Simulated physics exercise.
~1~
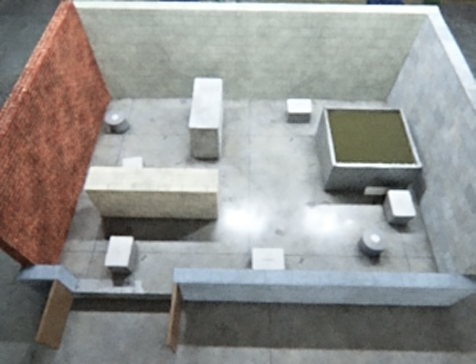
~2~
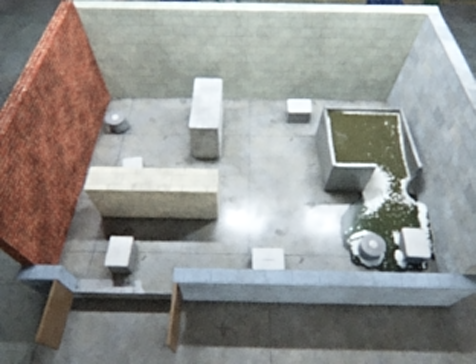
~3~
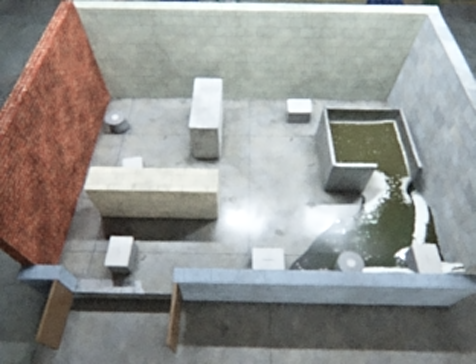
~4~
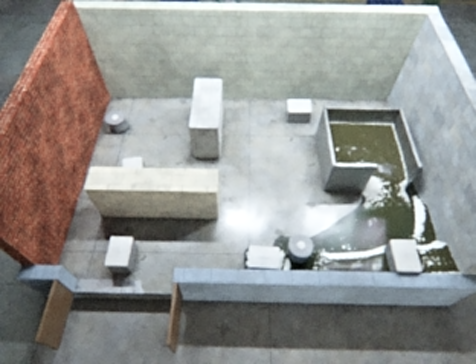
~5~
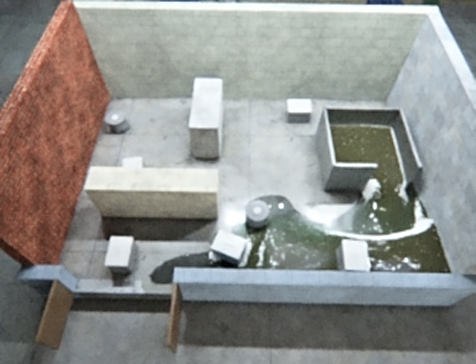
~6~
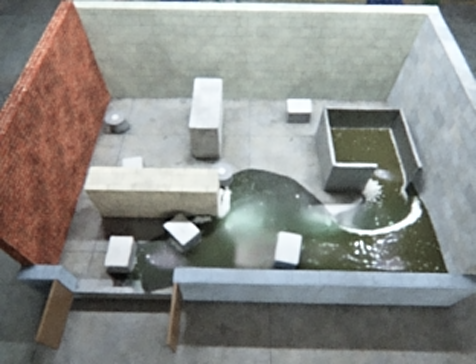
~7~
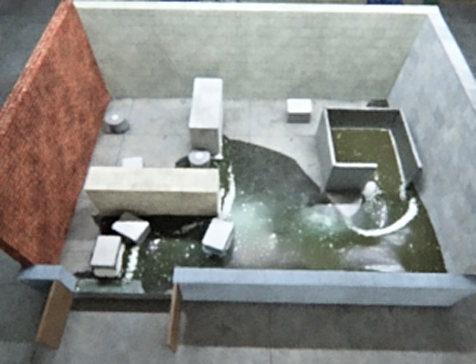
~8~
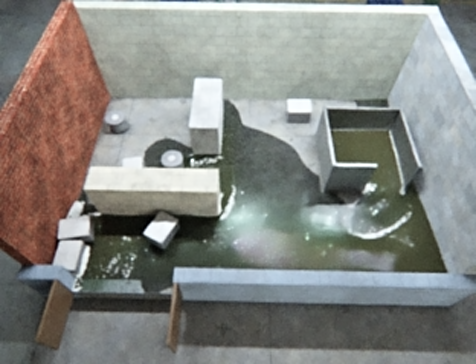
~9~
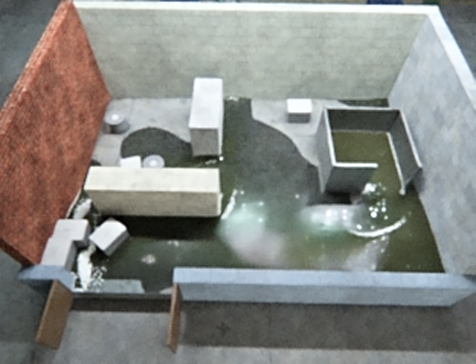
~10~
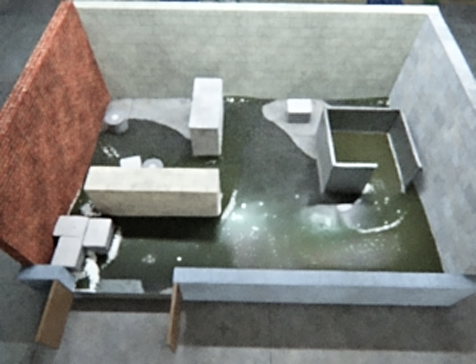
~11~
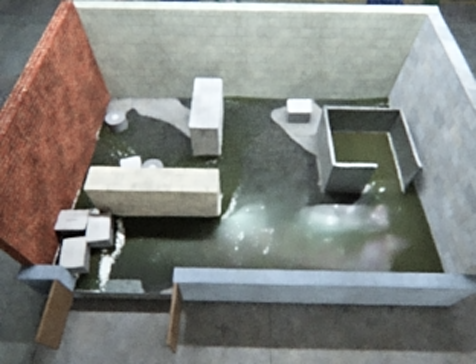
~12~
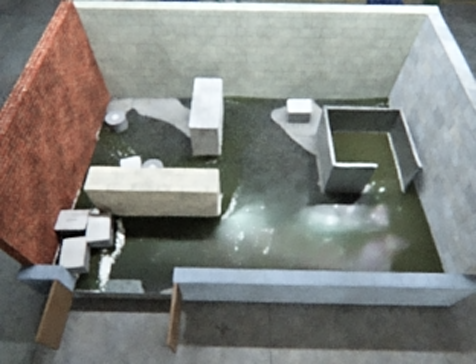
We see a walled room with pale blocks and round tubs as green water pours from an open tank, spreads along the near side and sweeps several objects leftward, until three blocks sit clustered in the near left corner and water covers most of the floor.
